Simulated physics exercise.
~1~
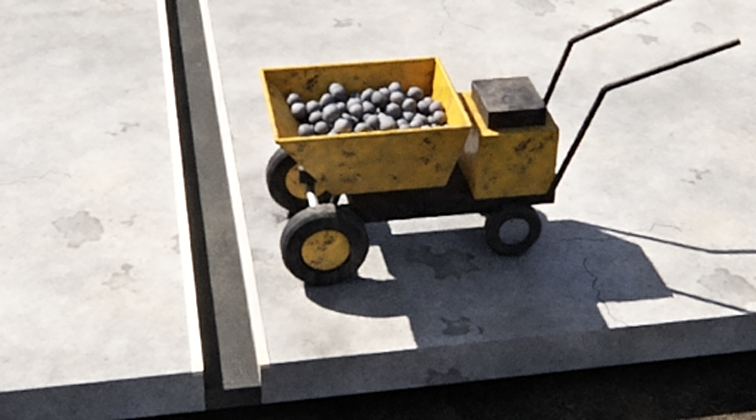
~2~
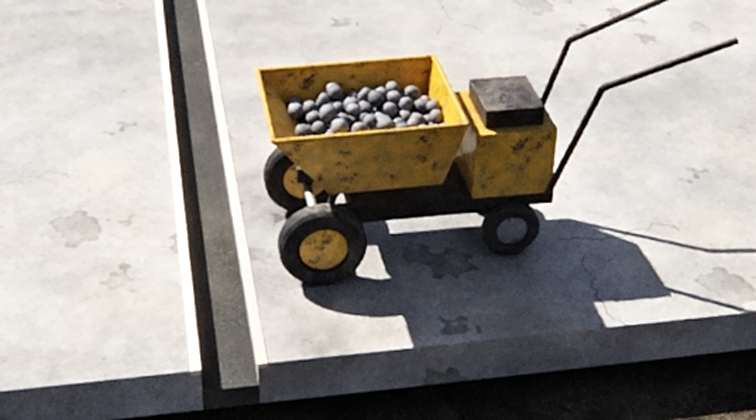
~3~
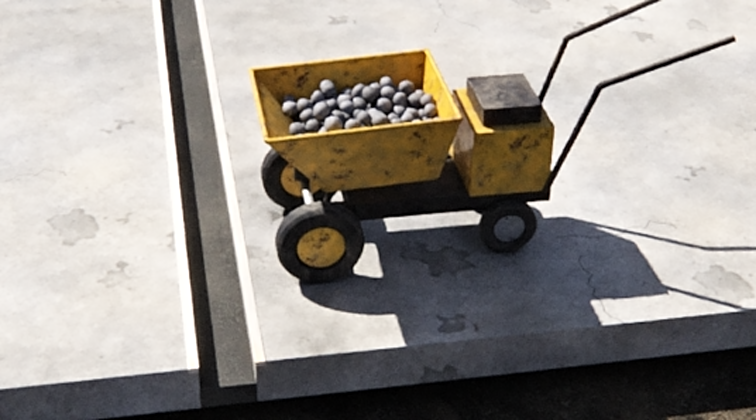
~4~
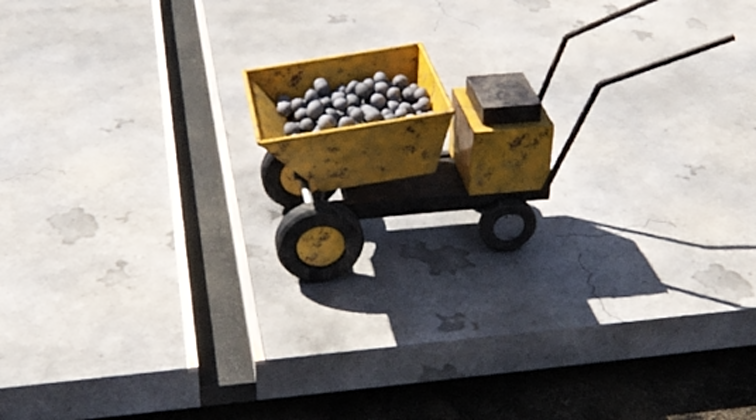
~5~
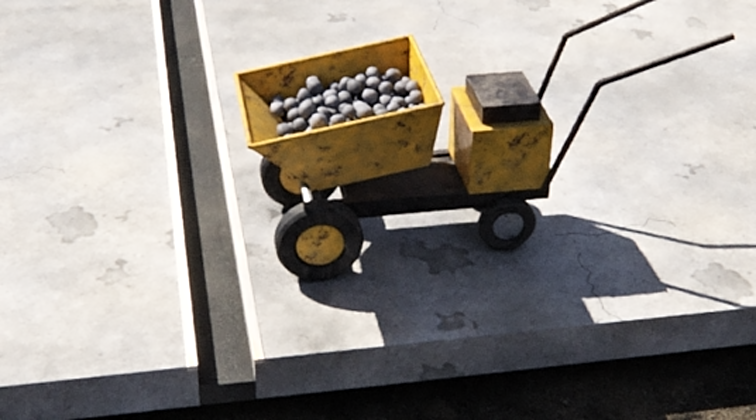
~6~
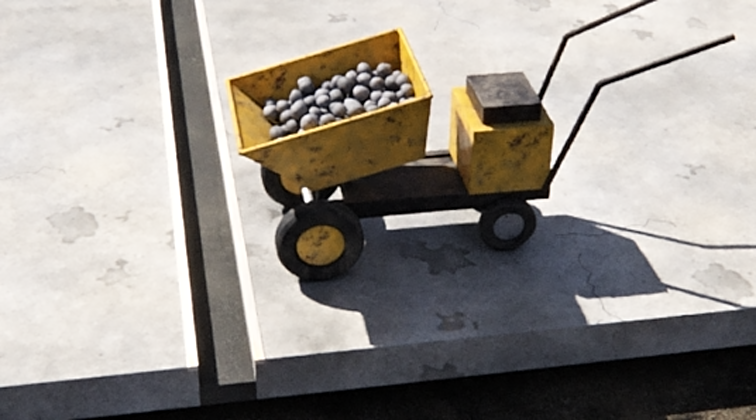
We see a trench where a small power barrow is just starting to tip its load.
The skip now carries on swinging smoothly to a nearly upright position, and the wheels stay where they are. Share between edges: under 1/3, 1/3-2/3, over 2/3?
Short of one third.
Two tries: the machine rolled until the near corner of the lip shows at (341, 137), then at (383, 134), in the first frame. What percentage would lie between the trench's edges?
Close to 70 in a hundred, and close to 50 in a hundred.
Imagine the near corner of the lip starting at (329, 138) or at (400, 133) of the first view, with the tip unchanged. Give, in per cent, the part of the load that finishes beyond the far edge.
30 % for the first, 0 % for the second.
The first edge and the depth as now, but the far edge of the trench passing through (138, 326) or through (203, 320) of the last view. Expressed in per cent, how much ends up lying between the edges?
Estimated share: Try 1 approx. 70 in a hundred, try 2 approx. 0 in a hundred.
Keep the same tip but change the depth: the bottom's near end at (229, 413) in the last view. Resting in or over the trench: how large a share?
Estimate: Approx. 10 %.
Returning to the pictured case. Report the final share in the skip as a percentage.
Some 20 in a hundred.
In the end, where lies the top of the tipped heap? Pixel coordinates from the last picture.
Close to (153, 239).
Just after the last frame, skip tipped well over; every one in the skip.
A moment on, skip tipped steeply; almost all in the skip; about a tenth beyond it; just a few falling.
Further on, skip tipped right over; roughly a third in the skip; just a few in or heaped over the trench; roughly two thirds beyond it.
When it is over, skip tipped right over; roughly a quarter in the skip; about a tenth in or heaped over the trench; the larger part beyond it.
